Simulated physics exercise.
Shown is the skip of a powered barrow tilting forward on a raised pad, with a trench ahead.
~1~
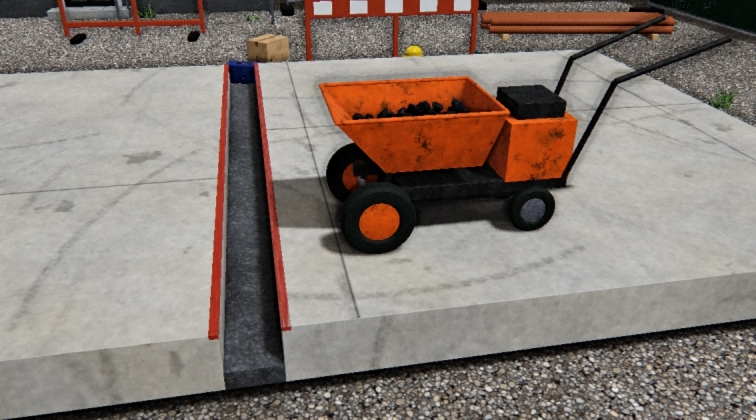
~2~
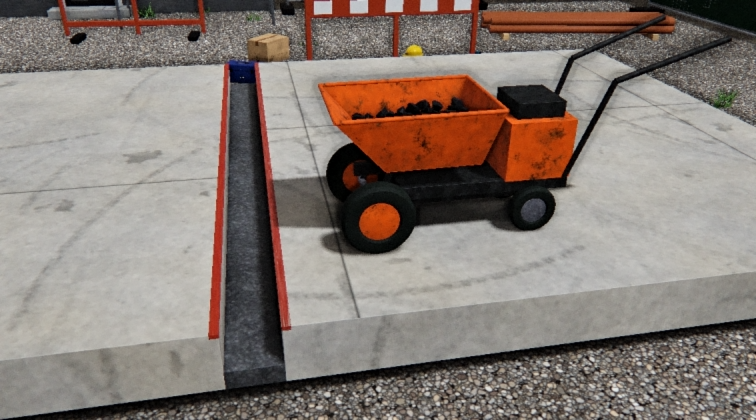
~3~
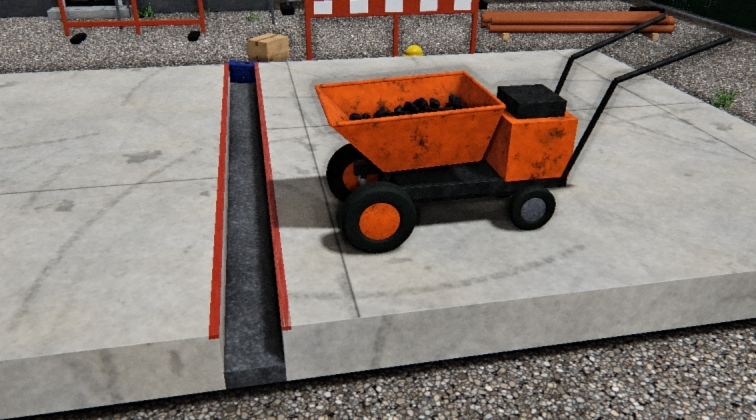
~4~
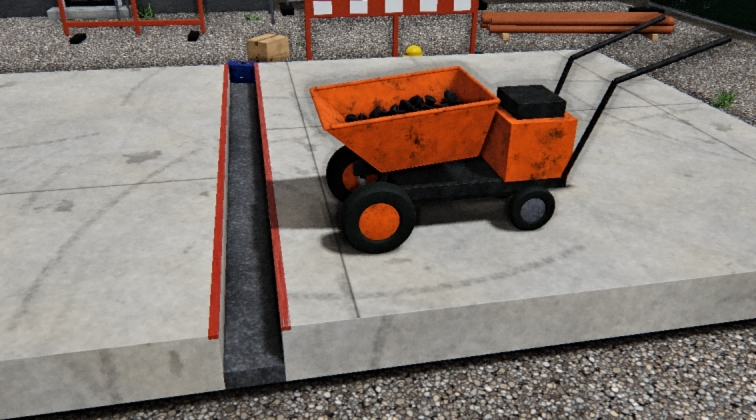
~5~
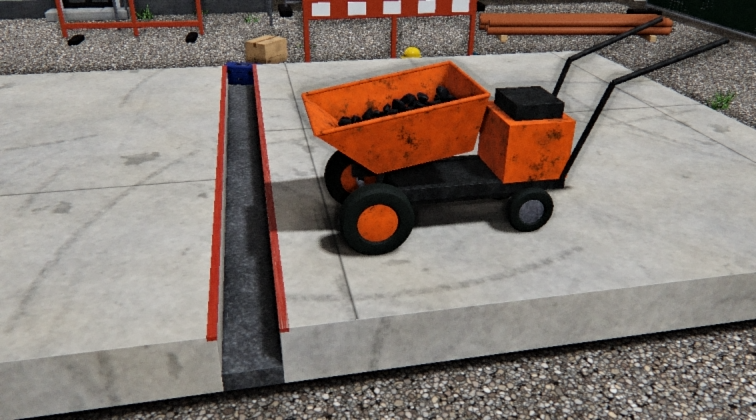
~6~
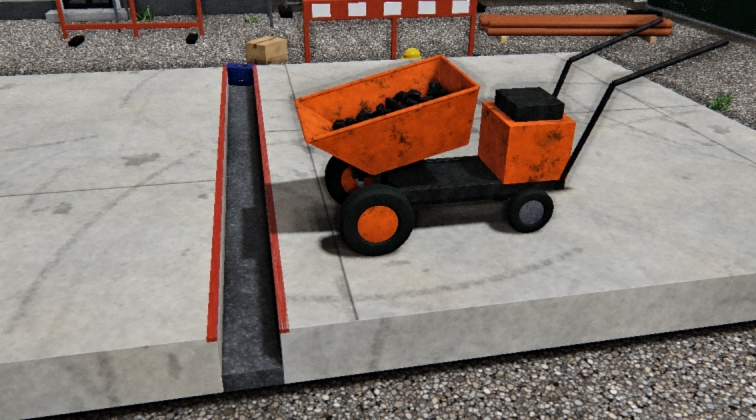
An orange powered barrow stood still on a raised concrete pad, its skip of dark lumps level at first, then gradually tilting forward to the left, toward a narrow trench edged in red.
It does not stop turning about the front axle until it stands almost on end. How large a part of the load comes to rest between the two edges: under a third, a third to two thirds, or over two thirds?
The trench will get the high band, above two thirds.
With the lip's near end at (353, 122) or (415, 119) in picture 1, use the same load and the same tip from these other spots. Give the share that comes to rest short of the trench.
In order: 0 % and 60 %.
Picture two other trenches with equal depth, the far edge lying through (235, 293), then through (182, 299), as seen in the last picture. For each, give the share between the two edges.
60 % and 100 %, give or take.
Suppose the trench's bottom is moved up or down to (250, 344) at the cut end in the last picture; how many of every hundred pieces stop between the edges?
Some 70 per cent.
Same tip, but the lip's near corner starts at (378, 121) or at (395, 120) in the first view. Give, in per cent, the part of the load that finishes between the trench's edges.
You'd see around 70 per cent the first time and around 50 per cent the second.
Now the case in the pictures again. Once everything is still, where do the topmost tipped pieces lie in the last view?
Settled peak, approx. (186, 227).
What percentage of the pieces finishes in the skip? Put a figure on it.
Estimate: 0 %, roughly.
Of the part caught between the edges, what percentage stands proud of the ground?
My best guess is some 0 per cent.
Soon, skip tipped steeply; all in the skip.
A while on, skip tipped steeply; nearly all in the skip; a small part in or heaped over the trench; a stray few falling.
Towards the end, skip tipped right over; about a quarter in the skip; most in or heaped over the trench; a small part beyond it.
Finally, skip tipped right over; nearly all in or heaped over the trench; a small part beyond it.
